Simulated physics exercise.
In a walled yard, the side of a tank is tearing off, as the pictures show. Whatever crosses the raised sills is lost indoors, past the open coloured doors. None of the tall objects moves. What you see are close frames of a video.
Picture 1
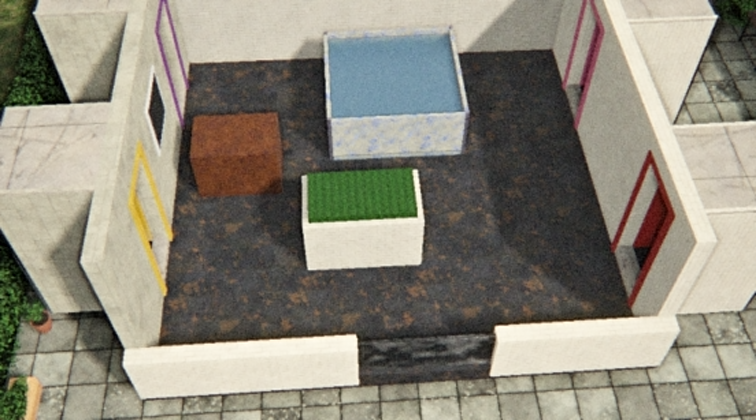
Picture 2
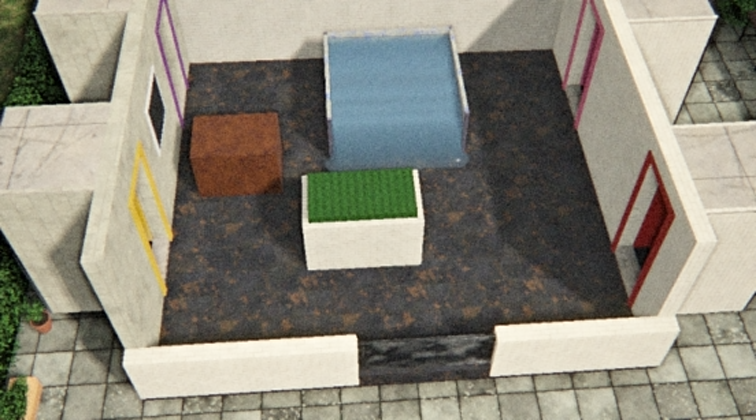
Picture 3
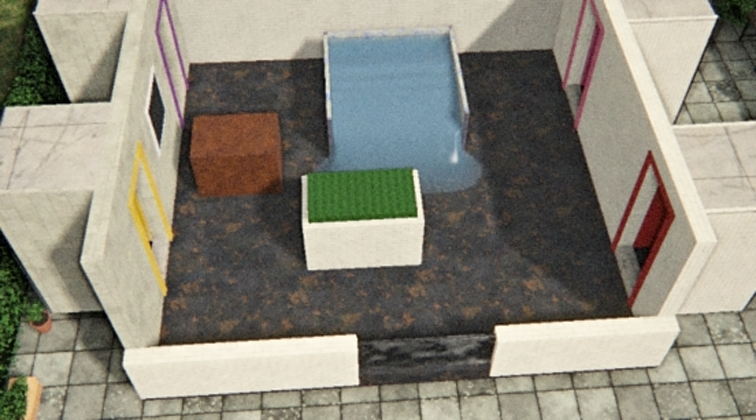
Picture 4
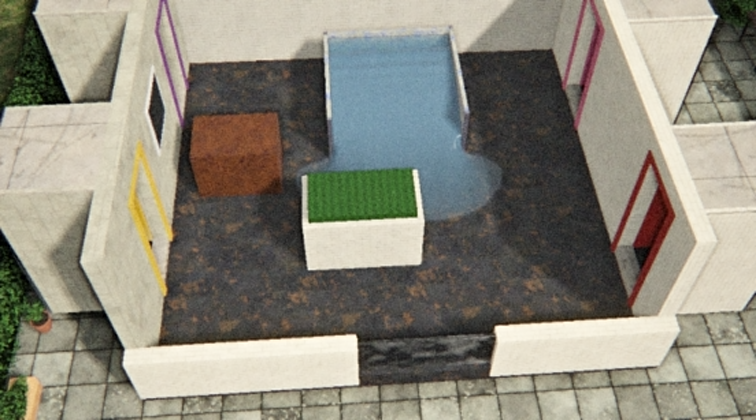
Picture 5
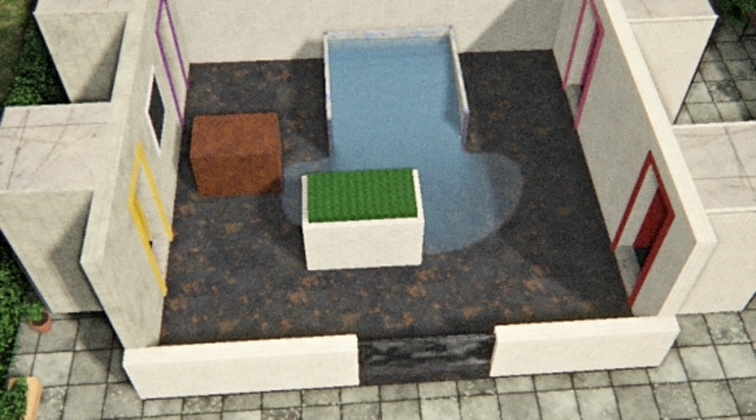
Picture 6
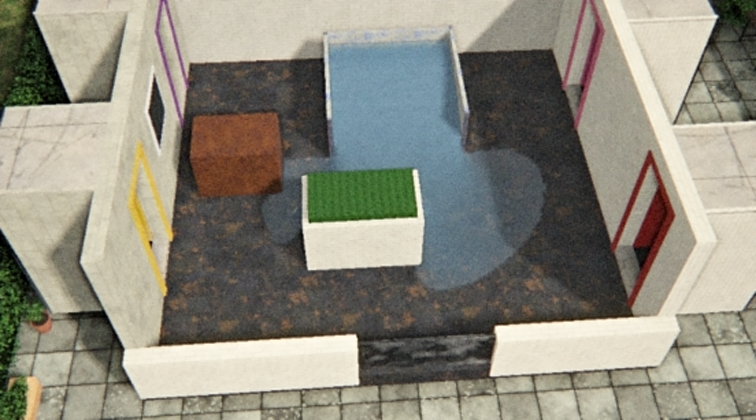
Water sits still in a tank at the back of a walled yard, then pours out as the tank's front side disappears. It spreads over the dark floor toward the viewer, rounding both sides of a white, green-topped block and reaching farther on the right, beyond the block's front.
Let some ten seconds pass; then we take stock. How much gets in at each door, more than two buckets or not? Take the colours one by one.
The red door gets more than two; the pink door gets two buckets or less; the purple door gets two buckets or less; the yellow door gets more than two.
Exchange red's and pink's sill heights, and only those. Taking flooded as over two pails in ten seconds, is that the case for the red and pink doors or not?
One by one: Red door goes over; pink door holds.
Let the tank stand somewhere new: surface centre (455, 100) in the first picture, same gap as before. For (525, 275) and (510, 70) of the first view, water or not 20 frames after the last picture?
Point 1: Soaked through; point 2: Not wet.
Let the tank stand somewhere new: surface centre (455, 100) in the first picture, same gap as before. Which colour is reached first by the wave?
That's the red door.
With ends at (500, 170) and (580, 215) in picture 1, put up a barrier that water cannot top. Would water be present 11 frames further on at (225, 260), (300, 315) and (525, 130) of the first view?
In order: Soaked, untouched, untouched.
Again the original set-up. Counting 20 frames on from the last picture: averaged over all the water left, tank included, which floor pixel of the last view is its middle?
Close to pixel (408, 214).
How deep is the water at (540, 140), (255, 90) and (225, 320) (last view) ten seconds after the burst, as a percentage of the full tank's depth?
I'd say close to 10, 6 and 8 percent.
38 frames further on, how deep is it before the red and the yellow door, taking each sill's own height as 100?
Roughly 70 per cent, then 70 per cent.
A moment on, water covers 40 % of the floor; the red door not reached, the pink door not reached, the purple door not reached, the yellow door not reached.
Next, water covers 55 % of the floor; the red door under two buckets in, the pink door not reached, the purple door not reached, the yellow door over two buckets in.
Then, water covers 80 % of the floor; the red door far over two buckets in, the pink door wet at the sill, nothing in, the purple door wet at the sill, nothing in, the yellow door over two buckets in.
Later, water covers 95 % of the floor; the red door far over two buckets in, the pink door wet at the sill, nothing in, the purple door wet at the sill, nothing in, the yellow door far over two buckets in.
In the end, water covers 100 % of the floor; the red door far over two buckets in, the pink door wet at the sill, nothing in, the purple door wet at the sill, nothing in, the yellow door far over two buckets in.
